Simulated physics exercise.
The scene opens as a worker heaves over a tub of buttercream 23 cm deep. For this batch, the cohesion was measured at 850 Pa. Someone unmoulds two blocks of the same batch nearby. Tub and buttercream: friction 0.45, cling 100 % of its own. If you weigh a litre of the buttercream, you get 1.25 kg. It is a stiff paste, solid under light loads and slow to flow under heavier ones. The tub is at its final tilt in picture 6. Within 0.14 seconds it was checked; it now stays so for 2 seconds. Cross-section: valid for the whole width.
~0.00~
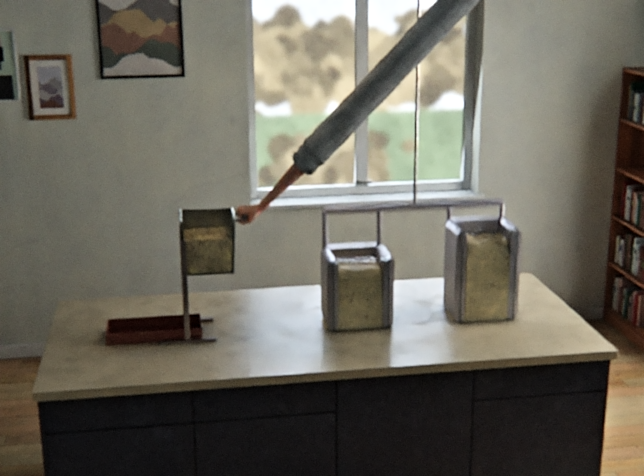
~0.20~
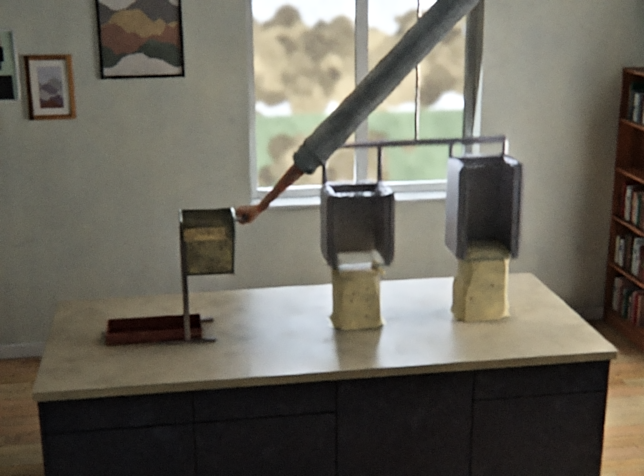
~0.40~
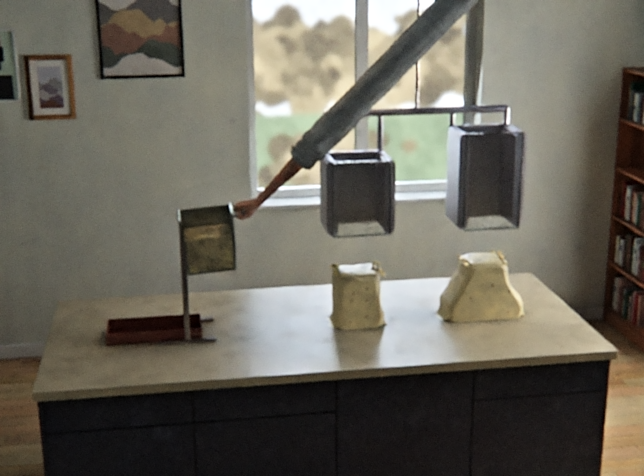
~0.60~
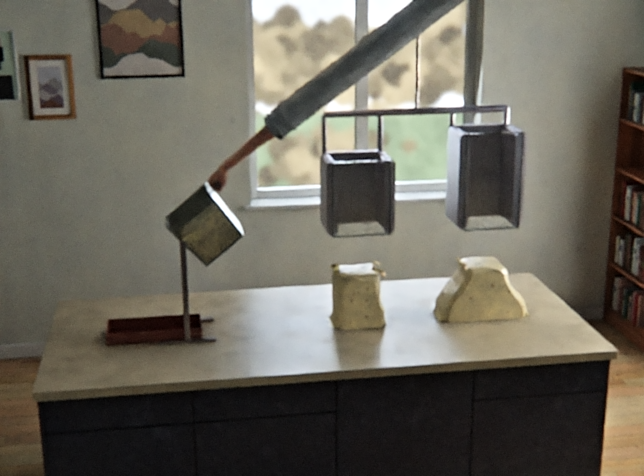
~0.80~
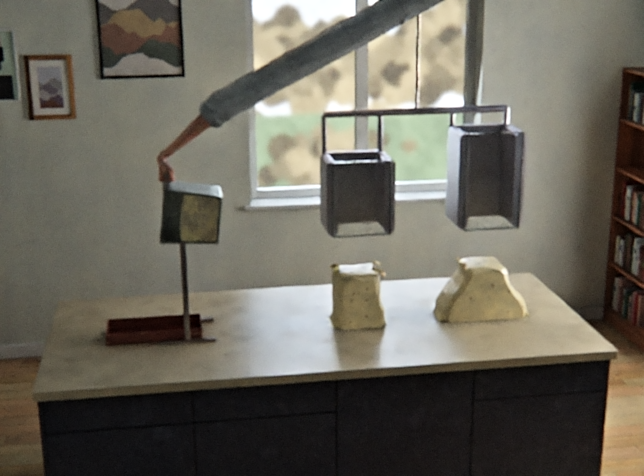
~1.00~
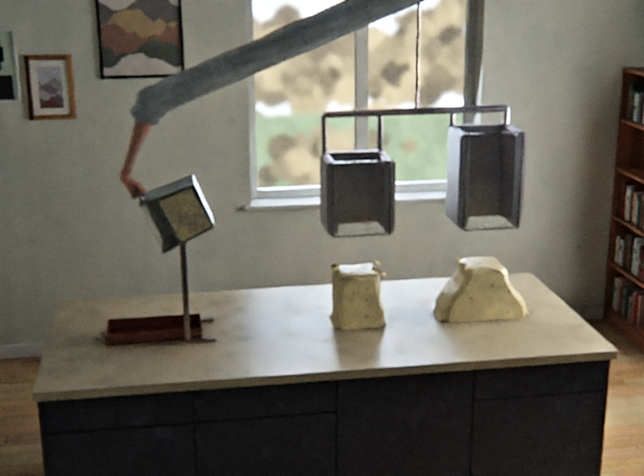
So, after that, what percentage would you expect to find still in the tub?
I would expect about 0 % still in the tub.
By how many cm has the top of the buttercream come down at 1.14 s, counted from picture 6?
About 2 cm.
By 1.14 s, the tub is at 112 degrees and holds 100 %.
By 1.31 s, the tub is at 112 degrees and holds 94 %.
By 1.48 s, the tub is at 112 degrees and holds 63 %.
By 1.65 s, the tub is at 112 degrees and holds 40 %.
By 3.00 s, at the end, the tub is at 112 degrees and holds 0 %.
